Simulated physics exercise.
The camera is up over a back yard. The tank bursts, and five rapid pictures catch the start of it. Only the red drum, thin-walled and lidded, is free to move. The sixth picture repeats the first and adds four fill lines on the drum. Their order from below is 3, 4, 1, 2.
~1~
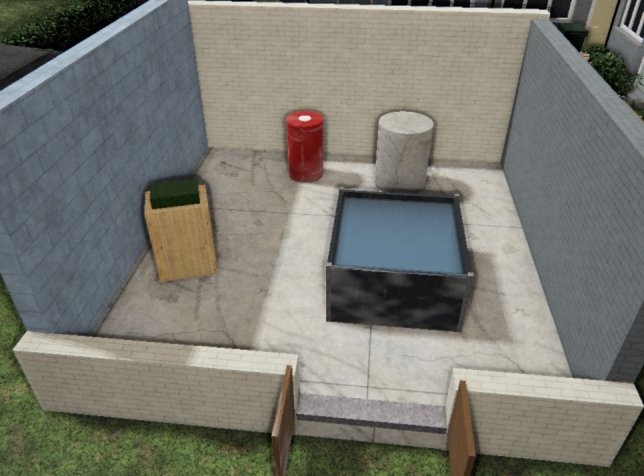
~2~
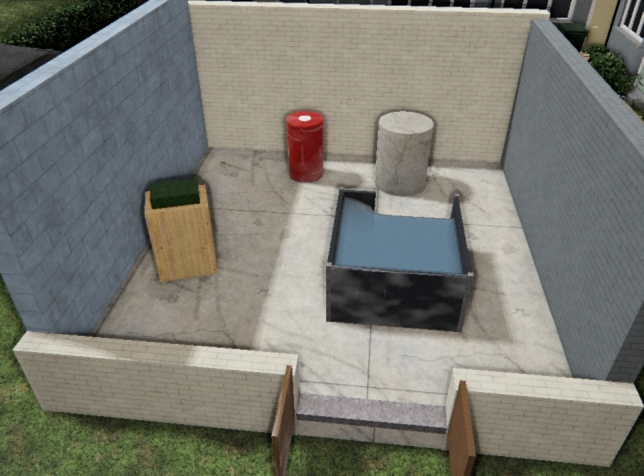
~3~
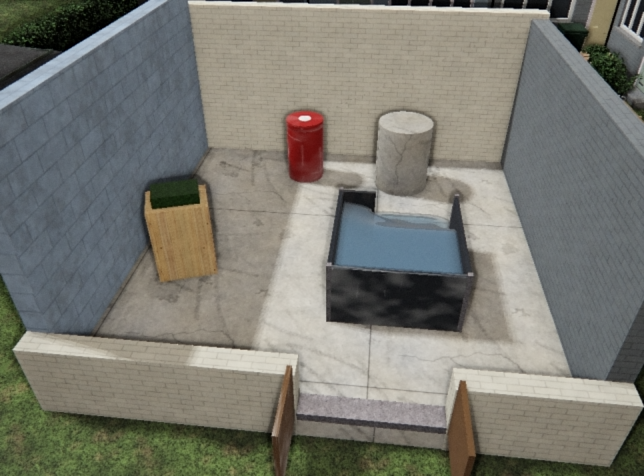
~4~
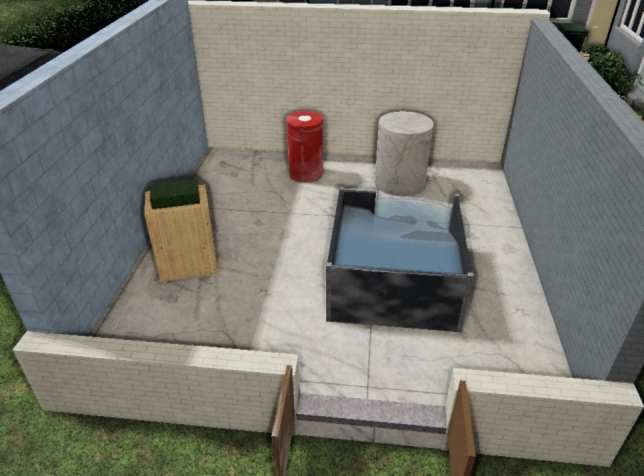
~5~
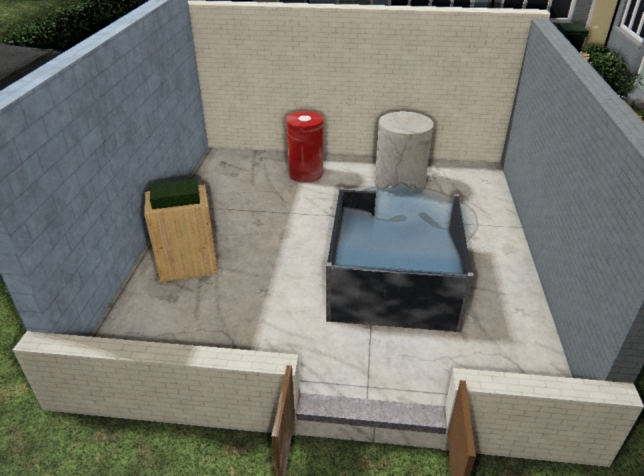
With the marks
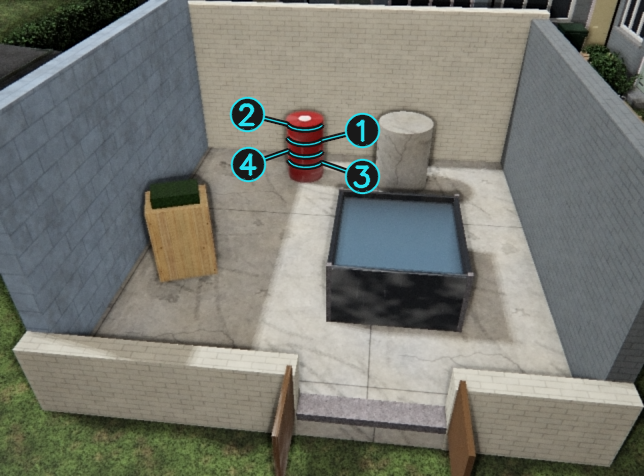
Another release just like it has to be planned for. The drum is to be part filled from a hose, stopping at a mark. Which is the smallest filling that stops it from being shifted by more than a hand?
Take 3.
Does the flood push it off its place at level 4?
No, that is safe.
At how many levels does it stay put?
All of them.
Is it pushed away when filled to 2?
No, not at all.
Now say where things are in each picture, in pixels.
Lid of the red drum at (305, 119); tank full, its middle at (398, 234); open gate at (375, 365).
Water covers 2 % of the ground, mostly out of sight from here.
Water covers 4 % of the ground, mostly out of sight from here.
Water covers 7 % of the ground, mostly out of sight from here.
Lid of the red drum at (305, 119); water covers 9 % of the ground, mostly out of sight from here.
On the marked copy, 1 at (303, 144); 2 at (302, 130); 3 at (303, 167); 4 at (303, 157); from the bottom up 3, 4, 1, 2.
With 1, it does not move.
With 2, it does not move.
With 3, it does not move.
With 4, it does not move.
